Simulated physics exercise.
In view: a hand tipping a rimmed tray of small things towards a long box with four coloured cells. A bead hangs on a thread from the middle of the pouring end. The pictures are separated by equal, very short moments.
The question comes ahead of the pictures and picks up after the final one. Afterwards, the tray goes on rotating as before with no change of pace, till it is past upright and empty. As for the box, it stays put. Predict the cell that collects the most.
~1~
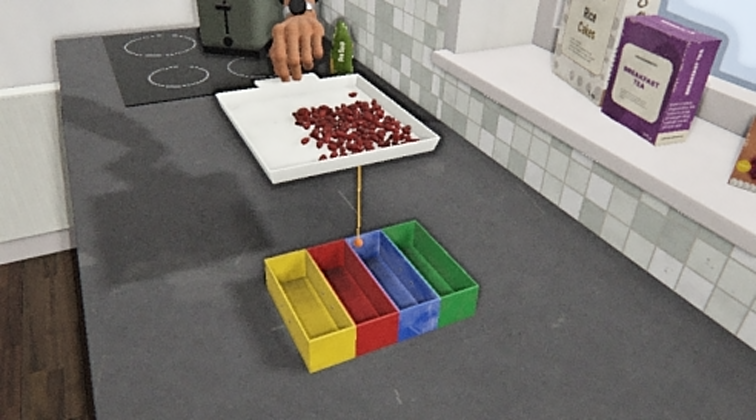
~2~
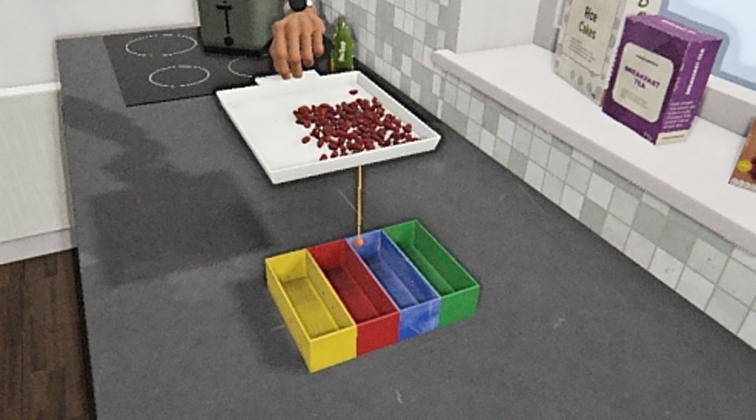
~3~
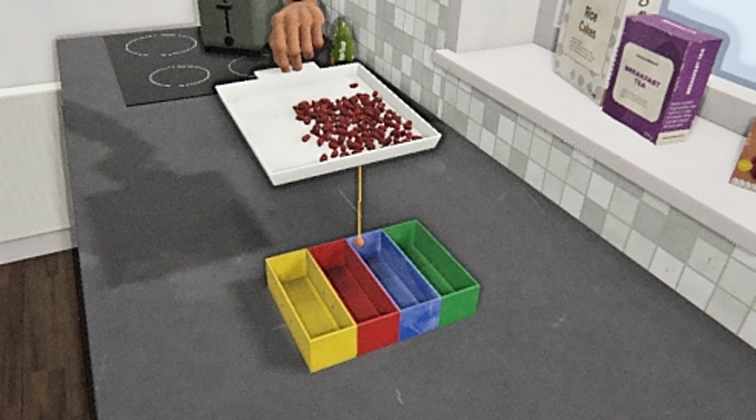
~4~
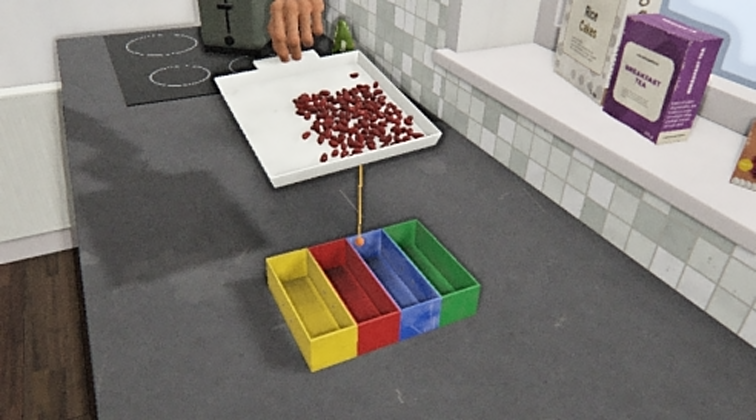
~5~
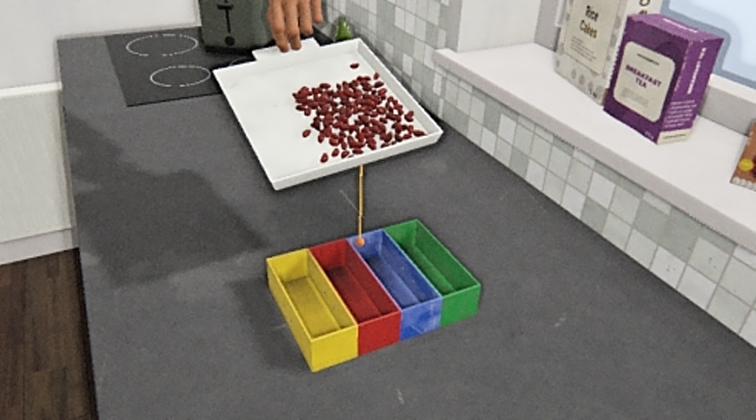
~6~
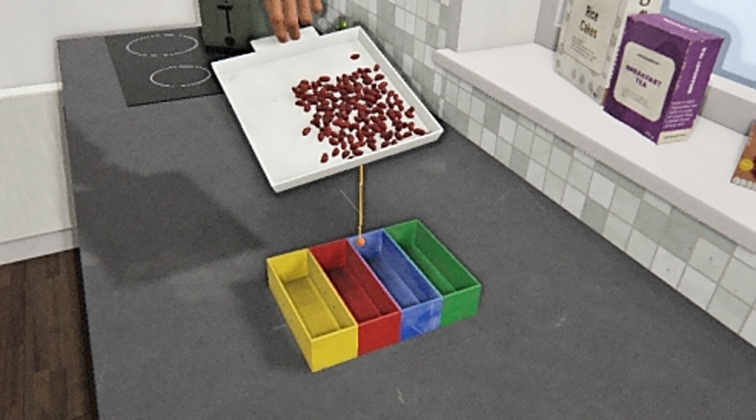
I would say the yellow cell.
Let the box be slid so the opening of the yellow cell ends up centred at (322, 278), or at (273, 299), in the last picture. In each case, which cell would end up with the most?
That yellow cell, then that red cell.
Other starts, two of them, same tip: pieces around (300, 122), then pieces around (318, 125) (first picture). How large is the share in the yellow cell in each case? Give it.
Roughly 60 per cent, then 60 per cent.
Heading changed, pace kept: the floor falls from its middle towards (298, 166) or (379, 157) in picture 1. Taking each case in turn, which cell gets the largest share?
Try 1 - yellow / try 2 - the green cell.
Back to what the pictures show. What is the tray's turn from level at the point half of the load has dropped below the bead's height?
Roughly 100 degrees from level.
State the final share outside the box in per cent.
About 20 %.
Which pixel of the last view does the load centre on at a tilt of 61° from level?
I'd put the middle close to (335, 143).
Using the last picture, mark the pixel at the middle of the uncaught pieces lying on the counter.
About (218, 344).
Shortly afterwards, tray tipped steeply; all but a few on the tray; only a few in the yellow cell; only a few falling or outside the box.
Next, tray tipped right over; near a third on the tray; near a quarter in the yellow cell; a little in the red cell; near a quarter falling or outside the box.
Some moments later, tray tipped past a quarter turn; near half in the yellow cell; near a quarter in the red cell; only a few in the blue cell; near a quarter falling or outside the box.
In the end, tray tipped past a quarter turn; near half in the yellow cell; near a quarter in the red cell; only a few in the blue cell; none at all in the green cell; near a quarter outside the box.
